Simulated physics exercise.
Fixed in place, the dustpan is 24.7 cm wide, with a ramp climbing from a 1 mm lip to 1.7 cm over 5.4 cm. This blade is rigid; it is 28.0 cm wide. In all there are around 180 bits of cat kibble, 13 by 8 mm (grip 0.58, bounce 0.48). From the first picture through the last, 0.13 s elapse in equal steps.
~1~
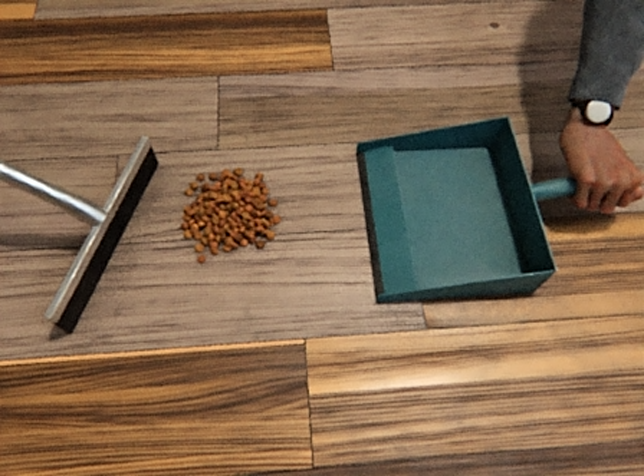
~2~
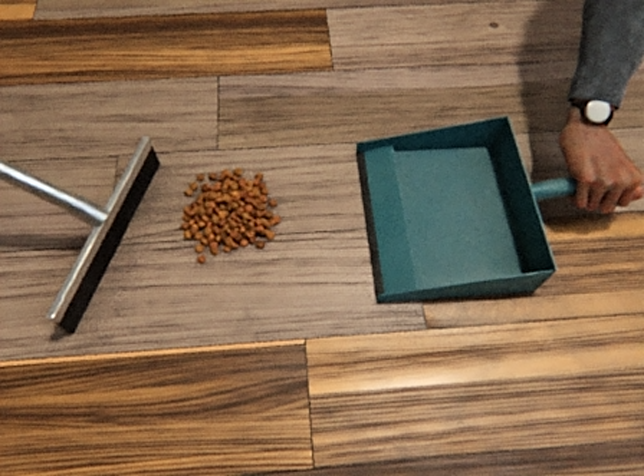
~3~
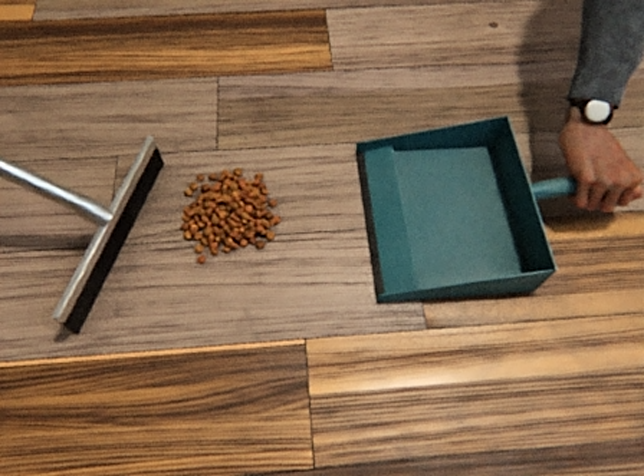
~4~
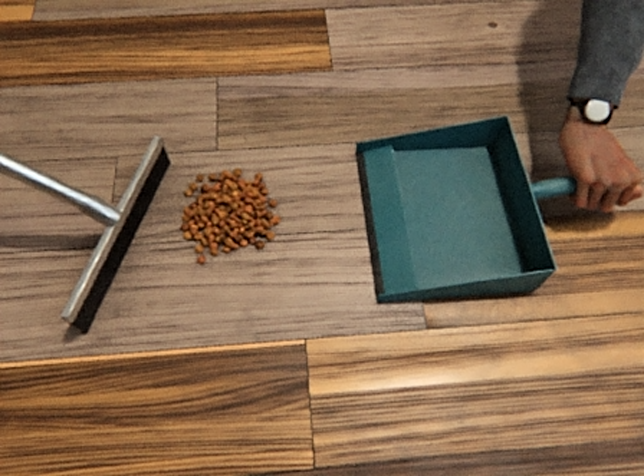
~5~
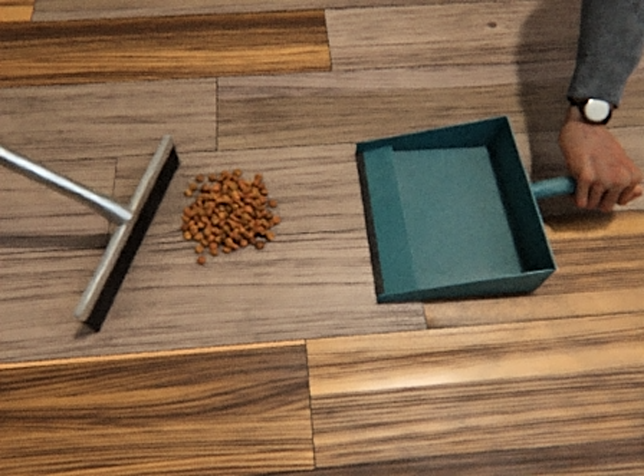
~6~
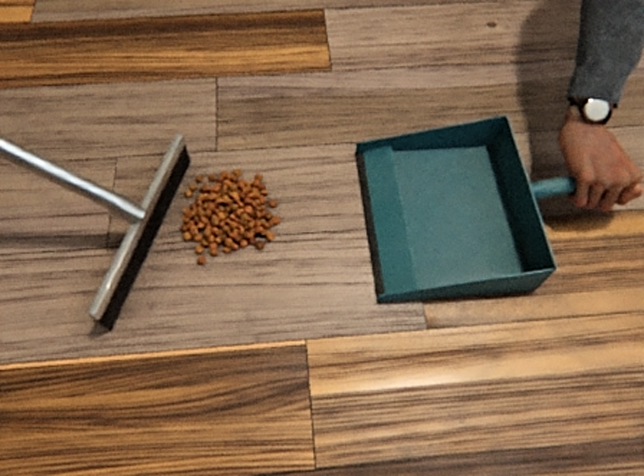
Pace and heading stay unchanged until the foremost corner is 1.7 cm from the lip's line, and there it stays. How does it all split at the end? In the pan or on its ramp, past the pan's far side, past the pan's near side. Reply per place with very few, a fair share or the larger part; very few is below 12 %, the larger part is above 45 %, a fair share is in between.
Pan: Very few; far side: Very few; near side: Very few.
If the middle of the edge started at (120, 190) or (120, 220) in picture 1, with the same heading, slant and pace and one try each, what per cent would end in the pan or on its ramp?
About 0 and 5 per cent.
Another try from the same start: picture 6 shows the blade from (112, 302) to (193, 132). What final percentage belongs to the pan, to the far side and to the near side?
That ends as pan 5, far 5, and near 0.
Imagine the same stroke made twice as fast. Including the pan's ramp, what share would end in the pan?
I'd put it at close to 45 per cent.
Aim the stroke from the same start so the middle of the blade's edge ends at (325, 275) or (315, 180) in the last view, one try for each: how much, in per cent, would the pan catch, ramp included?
Close to 20 and 0 in a hundred, in that order.
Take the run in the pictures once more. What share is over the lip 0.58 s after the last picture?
About 10 percent.
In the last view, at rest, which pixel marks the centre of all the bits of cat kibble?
About (347, 218).
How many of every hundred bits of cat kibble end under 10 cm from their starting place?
Around 0 in a hundred.
Then, 0.19 s after the last picture, middle of the blade 18 cm from the lip; 0 % over the lip, far side 0 %, near side 0 %.
Then, 0.32 s after the last picture, middle of the blade 10 cm from the lip; 0 % over the lip, far side 0 %, near side 0 %.
Then, 0.58 s after the last picture, middle of the blade 6 cm from the lip; 10 % over the lip, far side 0 %, near side 0 %.
In the end, pan 10 %, far side 0 %, near side 0 %, in front of the lip or behind the blade 90 %.
